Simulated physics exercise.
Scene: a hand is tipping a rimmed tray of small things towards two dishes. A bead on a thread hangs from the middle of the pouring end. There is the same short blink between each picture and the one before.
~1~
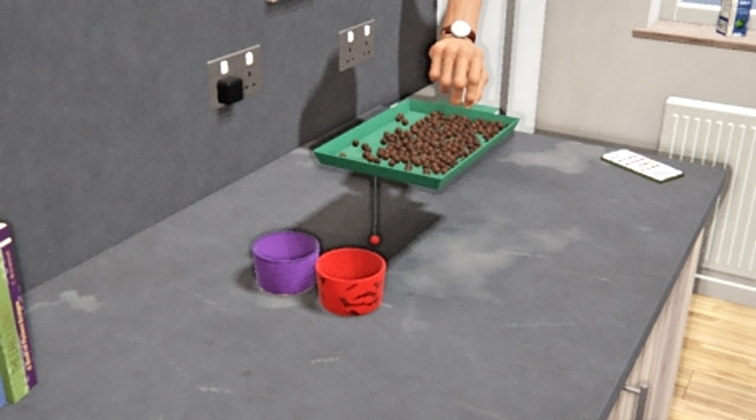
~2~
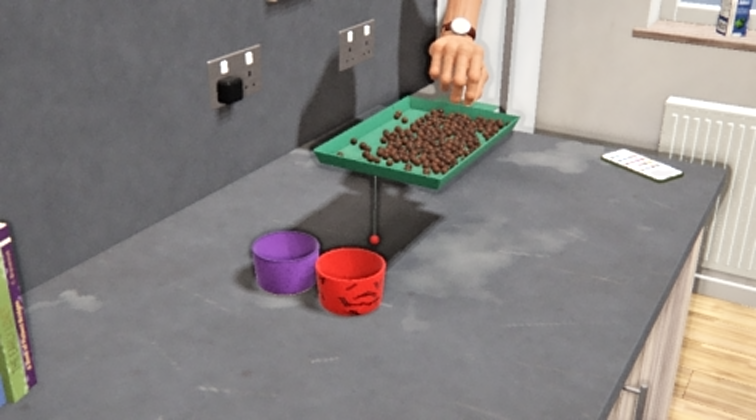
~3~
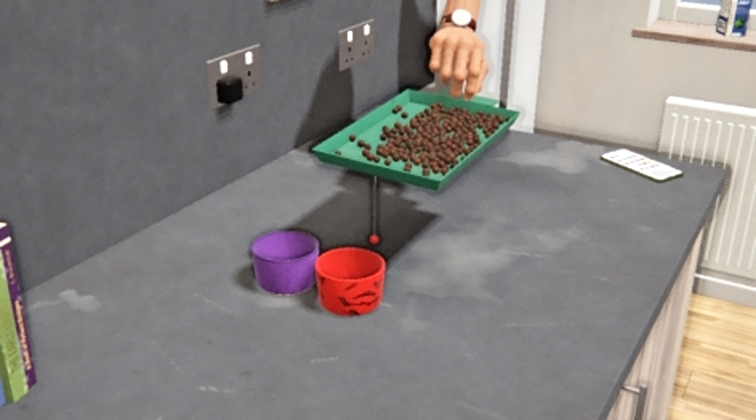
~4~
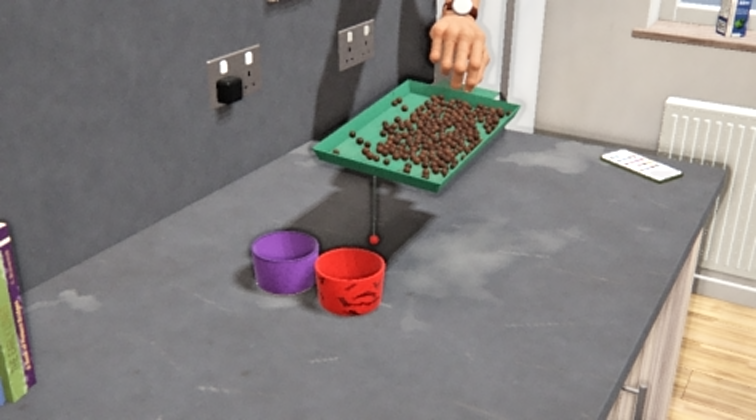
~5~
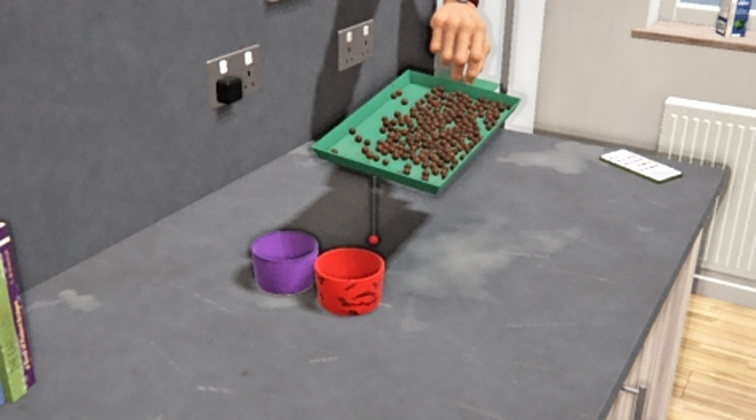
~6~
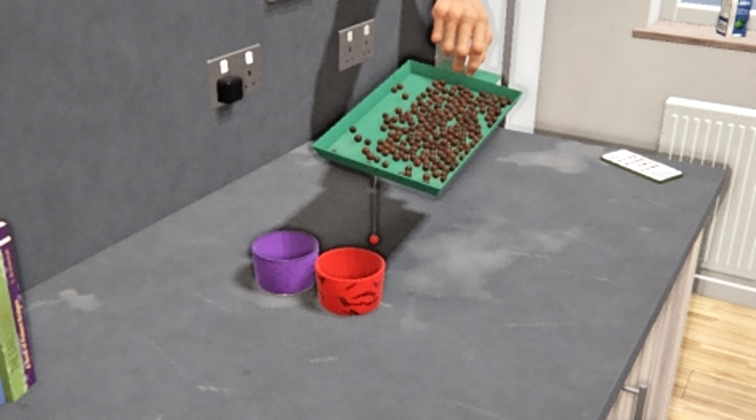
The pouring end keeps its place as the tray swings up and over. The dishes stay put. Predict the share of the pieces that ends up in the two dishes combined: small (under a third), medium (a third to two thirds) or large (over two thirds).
Small.
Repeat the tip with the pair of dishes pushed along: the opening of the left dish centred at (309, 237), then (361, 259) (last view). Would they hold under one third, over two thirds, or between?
Trial 1 - less than a third. Trial 2 - more than two thirds.
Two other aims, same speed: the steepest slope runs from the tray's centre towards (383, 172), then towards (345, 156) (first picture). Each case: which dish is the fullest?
So, first the one on the right side, and second the one on the left side.
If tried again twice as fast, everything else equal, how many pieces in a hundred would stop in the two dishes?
It comes to 0 per cent or so.
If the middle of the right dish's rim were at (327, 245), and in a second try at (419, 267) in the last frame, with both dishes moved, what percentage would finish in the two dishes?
Respectively 0 % and 50 %.
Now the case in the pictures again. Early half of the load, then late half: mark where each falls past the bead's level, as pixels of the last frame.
Earlier portion about (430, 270); later portion about (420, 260).
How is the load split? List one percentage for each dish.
Left about 0, right about 0 in a hundred.
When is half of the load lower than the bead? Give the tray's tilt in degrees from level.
Angle: Close to 65°.
Just after the last frame, tray tipped steeply; roughly two thirds on the tray; just a few in the right dish; about a tenth outside both; roughly a quarter in the air.
A moment on, tray tipped right over; about a tenth in the right dish; almost all outside both; just a few in the air.
Further on, tray tipped past a quarter turn; about a tenth in the right dish; almost all outside both.
When it is over, tray tipped past a quarter turn; about a tenth in the right dish; not one in the left dish; almost all outside both.
